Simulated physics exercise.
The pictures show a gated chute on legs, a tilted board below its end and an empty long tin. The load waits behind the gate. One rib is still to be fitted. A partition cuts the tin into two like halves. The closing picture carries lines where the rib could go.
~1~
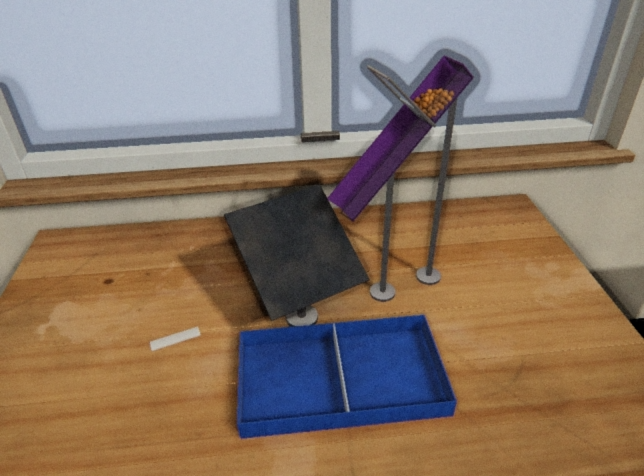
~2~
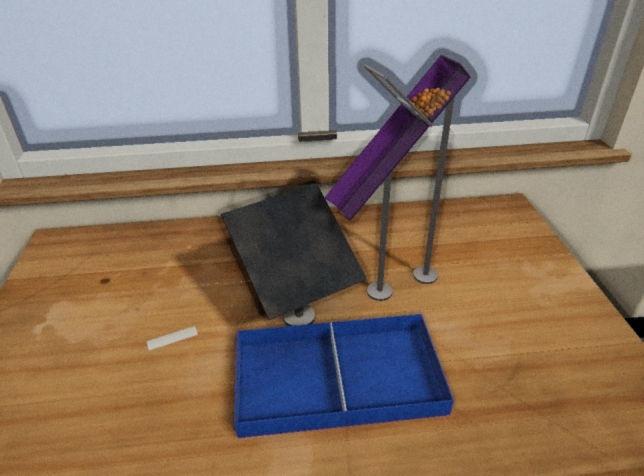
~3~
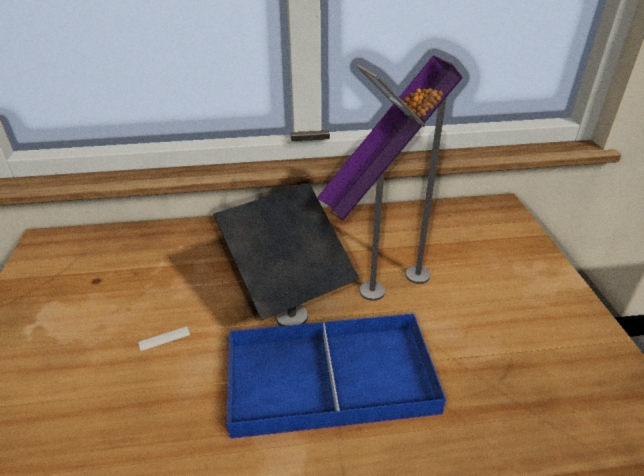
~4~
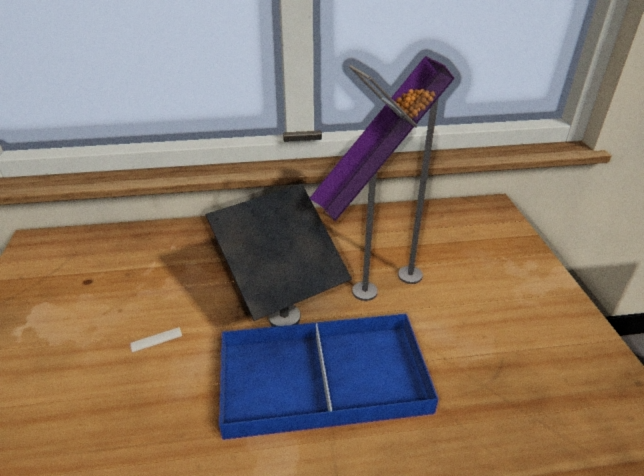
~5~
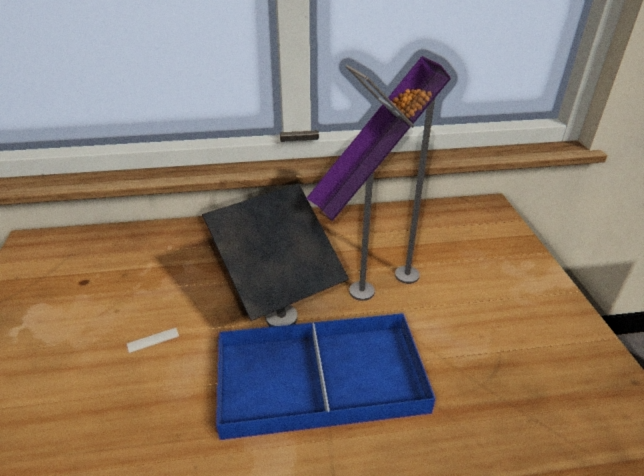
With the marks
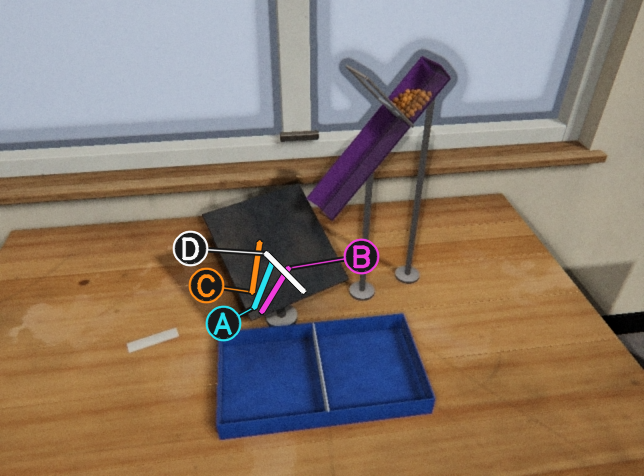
The clip opens on a wooden table by a window, with small orange-brown pieces behind a gate in a sloping purple chute, a tilted dark board below it and an empty, divided blue tin in front. The view then shifts slightly, carrying everything a little left together, while the pieces stay behind the shut gate.
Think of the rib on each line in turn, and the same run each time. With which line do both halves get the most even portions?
It is B.
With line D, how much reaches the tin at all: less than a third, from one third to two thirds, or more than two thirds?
More than two thirds.
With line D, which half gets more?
Right.
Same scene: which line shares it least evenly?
Line D.
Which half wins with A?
The left half.
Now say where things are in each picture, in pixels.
In the first frame, load behind the gate at (431, 106), roasted chickpeas; lip of the chute at (346, 214), sloping fairly steeply.
In the second frame, middle of the board at (295, 247), tilted fairly steeply; middle of its low edge at (320, 299); of its high edge at (271, 198).
In the third frame, front corners of the tin at (228, 424) and (445, 399); front end of its middle wall at (339, 411); gate still shut at (400, 105).
In the fourth frame, middle of the load at (413, 106); lip at (328, 214).
In the fifth frame, middle of the load at (409, 106); lip at (325, 214).
On the marked copy, line A from (273, 260) to (254, 307); line B from (288, 268) to (261, 311); line C from (259, 242) to (252, 292); line D from (266, 253) to (303, 291).
For line A, of what is caught, most in the left half, about a quarter in the right.
For line B, of what is caught, about two thirds in the left half, about a third in the right.
For line C, of what is caught, most in the left half, about a quarter in the right.
For line D, of what is caught, none in the left half, all in the right.
